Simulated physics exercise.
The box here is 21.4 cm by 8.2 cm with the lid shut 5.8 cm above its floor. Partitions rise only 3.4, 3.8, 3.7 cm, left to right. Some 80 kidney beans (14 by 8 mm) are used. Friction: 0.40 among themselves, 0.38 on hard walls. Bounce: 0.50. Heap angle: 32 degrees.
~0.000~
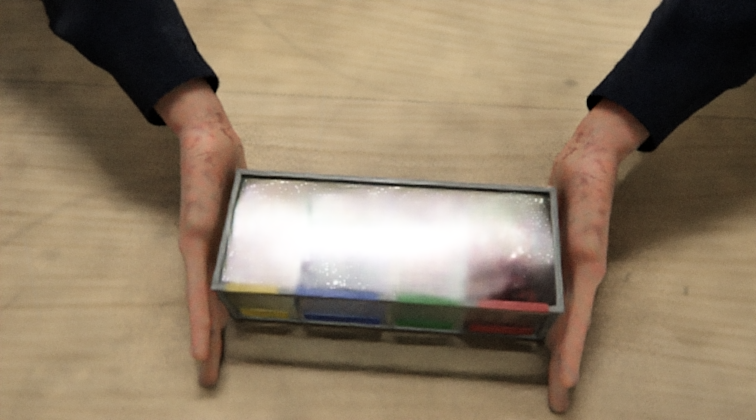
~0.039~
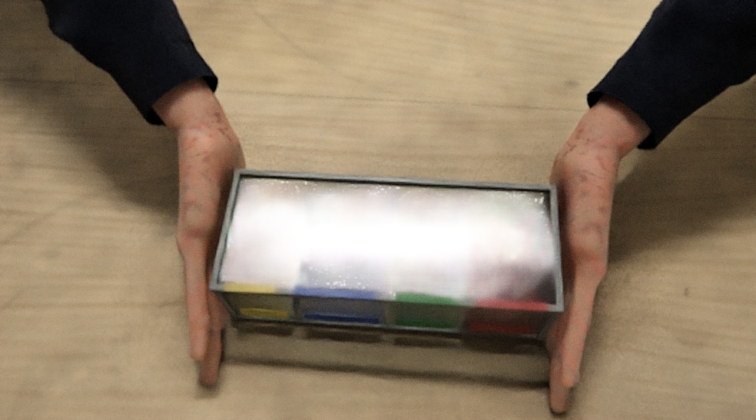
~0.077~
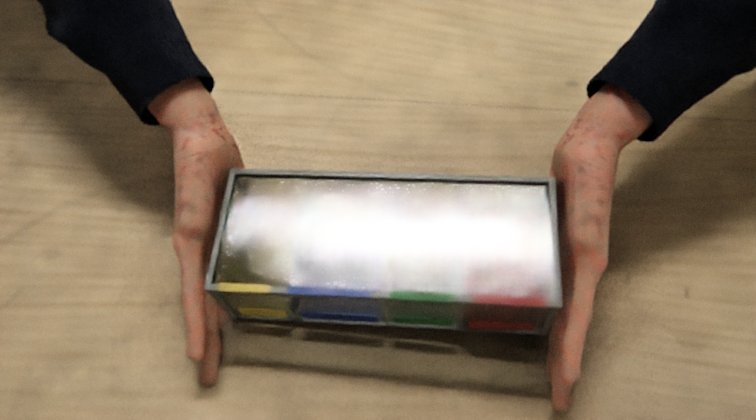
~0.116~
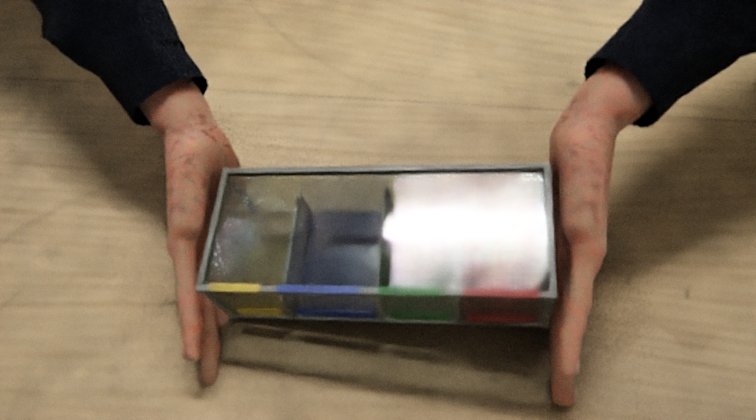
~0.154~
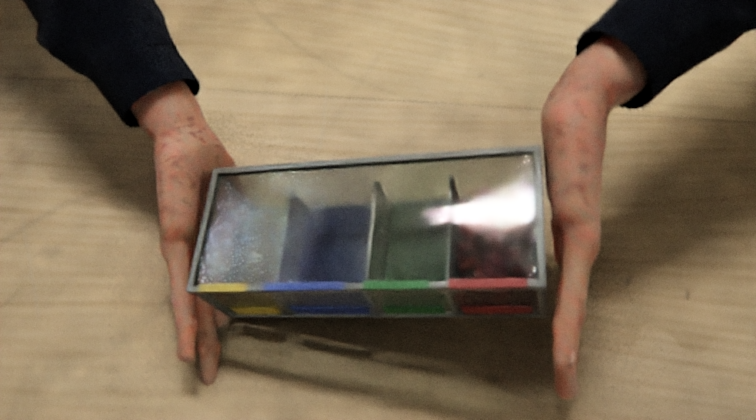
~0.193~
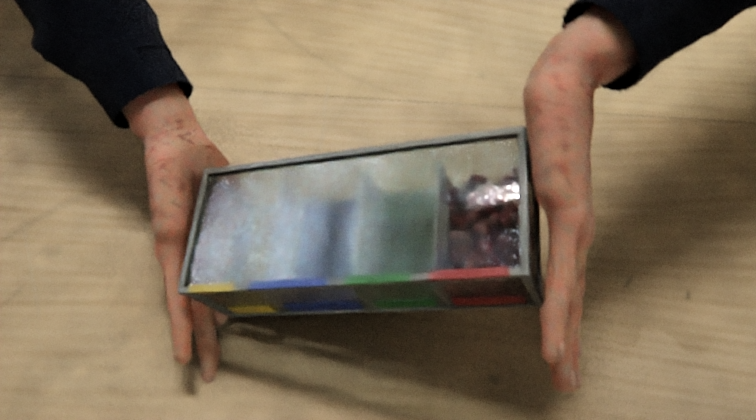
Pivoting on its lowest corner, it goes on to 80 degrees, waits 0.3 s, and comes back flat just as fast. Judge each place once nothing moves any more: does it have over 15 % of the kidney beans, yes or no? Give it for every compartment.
Red compartment: Yes, blue compartment: No, green compartment: No, yellow compartment: Yes.
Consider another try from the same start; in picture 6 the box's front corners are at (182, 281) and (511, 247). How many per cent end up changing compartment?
Roughly 55 per cent.
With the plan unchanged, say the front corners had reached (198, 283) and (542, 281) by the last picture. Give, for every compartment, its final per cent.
Per cent at the end: Red 85; blue 0; green 5; yellow 10.
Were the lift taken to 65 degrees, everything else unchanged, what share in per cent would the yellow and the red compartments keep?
Then yellow would end with 5 per cent and red with 85 per cent.
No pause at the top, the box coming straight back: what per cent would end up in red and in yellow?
That would leave red with 45 percent and yellow with 10 percent.
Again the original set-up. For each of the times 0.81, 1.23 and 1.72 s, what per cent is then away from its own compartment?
45, 55, 55.
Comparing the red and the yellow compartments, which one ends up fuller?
More settles in the red compartment.
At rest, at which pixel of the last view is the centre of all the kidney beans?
In the last view, approximately (415, 289).
Then, at 0.81 s, tilt 80 degrees; red 55 %, blue 15 %, green 15 %, yellow 10 %.
After 1.23 s, tilt 43 degrees; red 45 %, blue 5 %, green 10 %, yellow 35 %.
After 1.72 s, tilt 0 degrees; red 45 %, blue 5 %, green 10 %, yellow 35 %.
By 2.1 s all is still; red 45 %, blue 5 %, green 10 %, yellow 35 %.
